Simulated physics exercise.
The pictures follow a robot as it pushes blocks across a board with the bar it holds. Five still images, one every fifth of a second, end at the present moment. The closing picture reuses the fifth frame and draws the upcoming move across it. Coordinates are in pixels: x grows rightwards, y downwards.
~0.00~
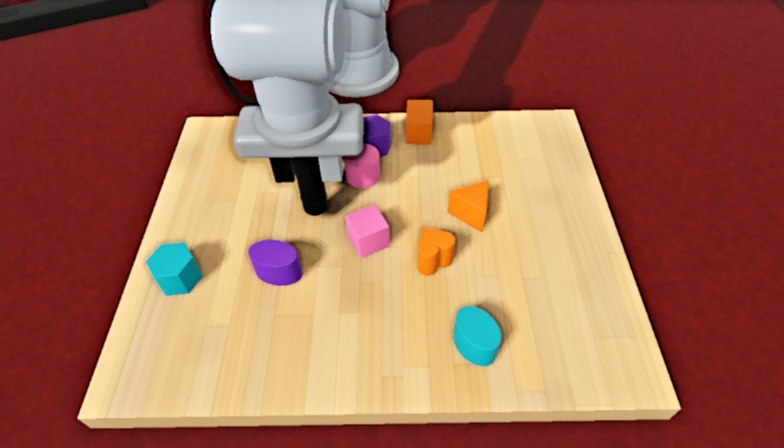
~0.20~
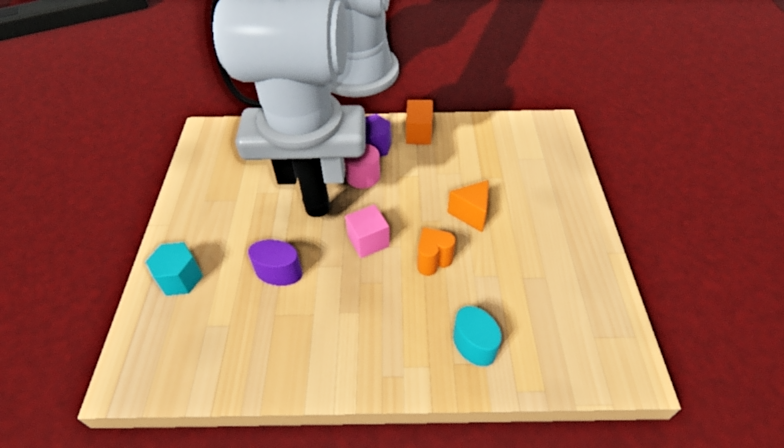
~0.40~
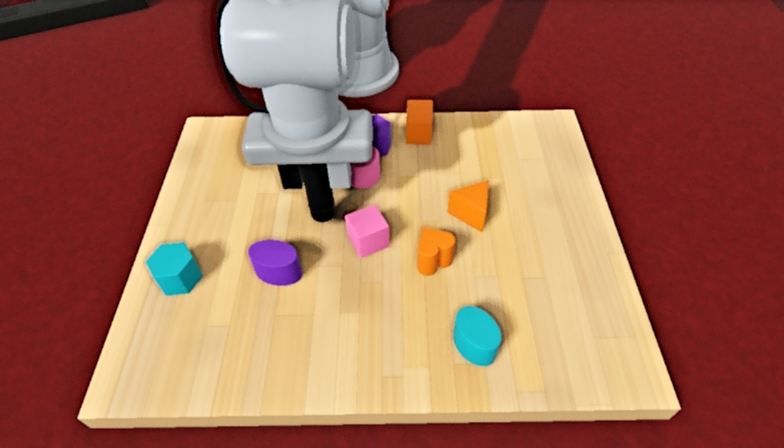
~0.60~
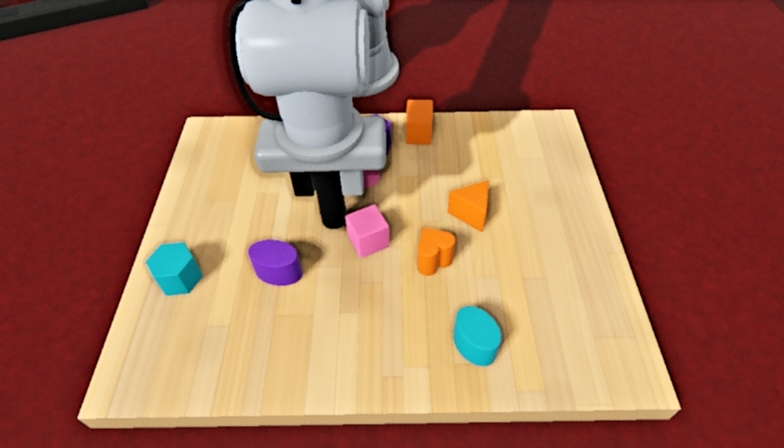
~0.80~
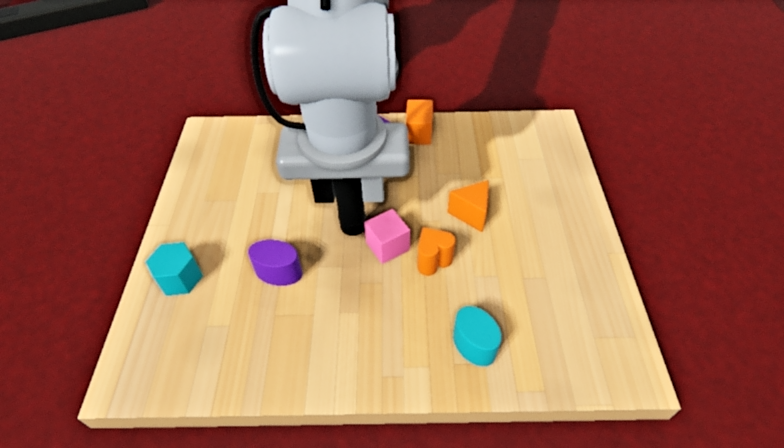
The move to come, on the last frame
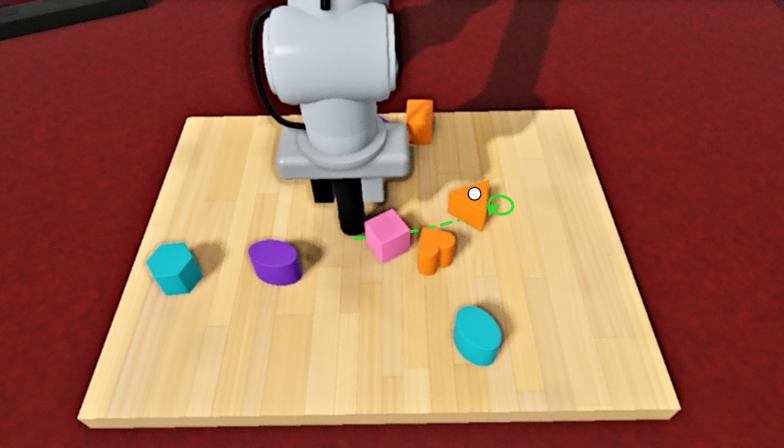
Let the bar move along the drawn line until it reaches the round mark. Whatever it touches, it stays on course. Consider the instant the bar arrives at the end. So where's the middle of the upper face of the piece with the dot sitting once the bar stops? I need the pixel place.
The piece with the dot ends near (528, 177).
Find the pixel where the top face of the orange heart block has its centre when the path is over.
Expect it around (461, 257).
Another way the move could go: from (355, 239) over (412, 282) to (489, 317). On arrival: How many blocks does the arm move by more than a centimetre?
Most likely two.
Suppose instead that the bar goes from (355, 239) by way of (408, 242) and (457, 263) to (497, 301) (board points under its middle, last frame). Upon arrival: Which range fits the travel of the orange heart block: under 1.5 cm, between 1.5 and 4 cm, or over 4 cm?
It moves more than 4 cm.
The drawn path runs from (355, 239) by way of (432, 227) to (501, 205); the dot is on the orange triangular piece.
What follows on the original path. One third of the way, bar at (407, 221); pink four-sided block at (433, 230), turned 45° clockwise; orange heart block at (459, 255), turned 15° clockwise.
Two thirds of the way, bar at (458, 209); pink four-sided block at (447, 228), turned 105° clockwise; orange heart block at (461, 257), turned 15° clockwise; orange triangular piece at (482, 191).
At the end, bar at (503, 193); purple oval not moved; pink four-sided block at (447, 228), turned 105° clockwise; orange heart block at (461, 257), turned 15° clockwise; orange triangular piece at (528, 177), turned 25° clockwise.
